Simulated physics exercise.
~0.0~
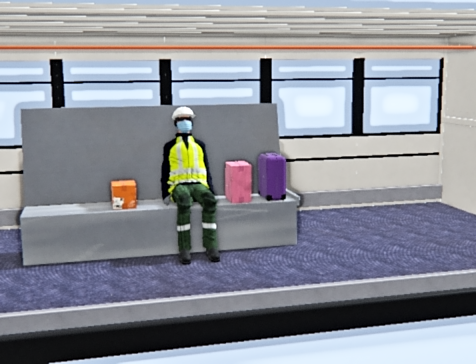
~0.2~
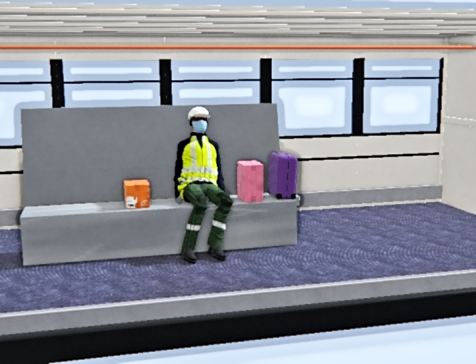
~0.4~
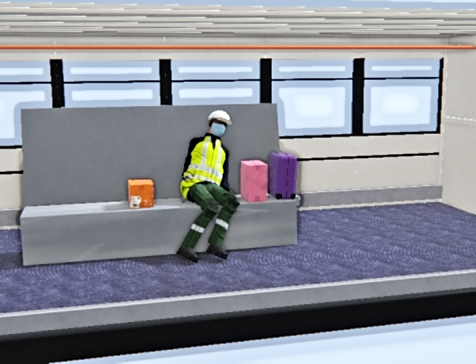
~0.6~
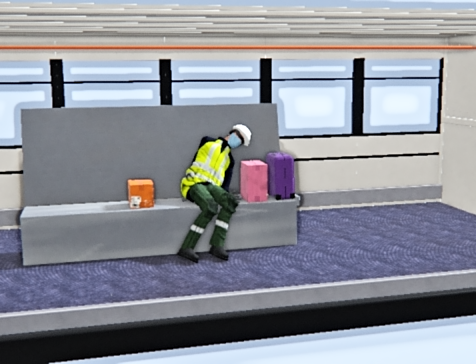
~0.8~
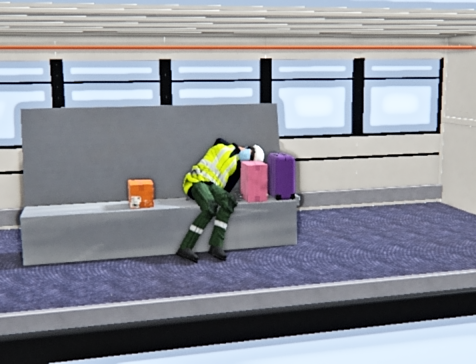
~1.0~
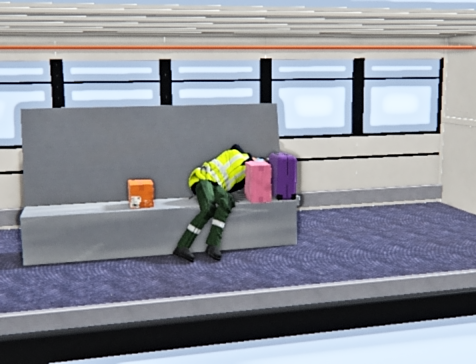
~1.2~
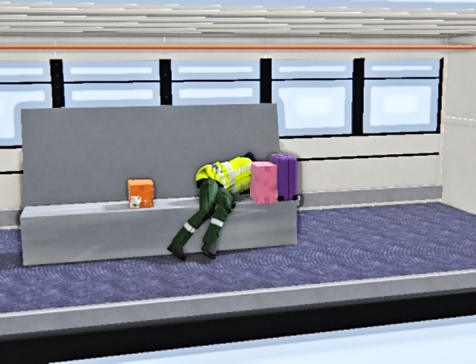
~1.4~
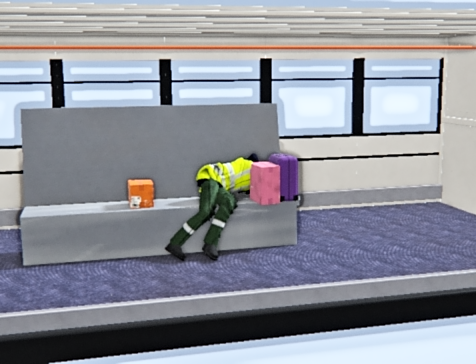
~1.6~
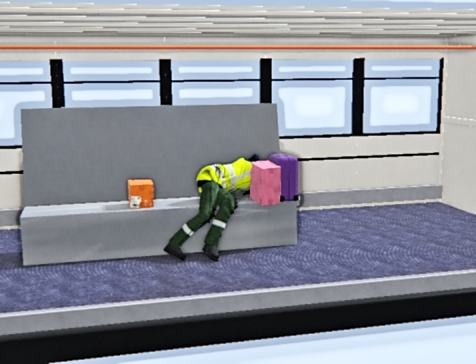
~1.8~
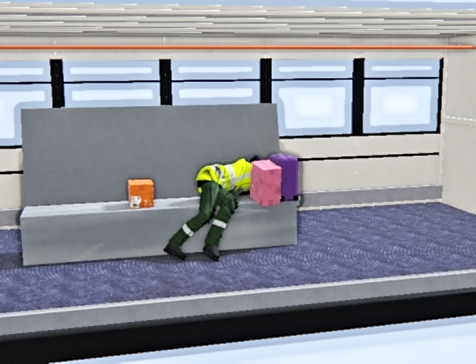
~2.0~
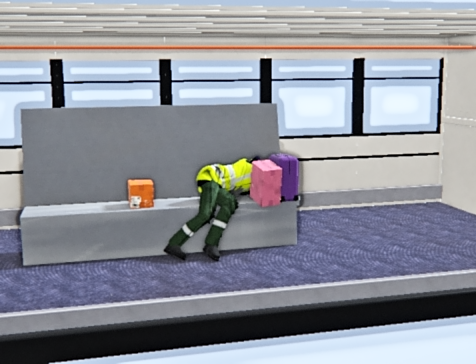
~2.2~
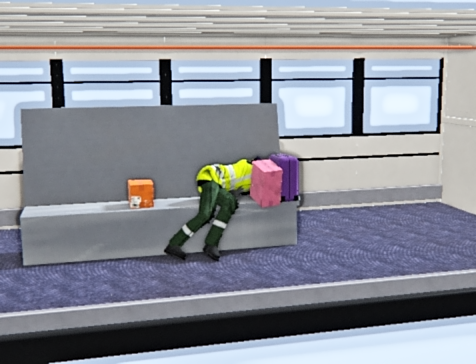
A seated worker in a yellow vest slumps right behind a pink case, which tilts.
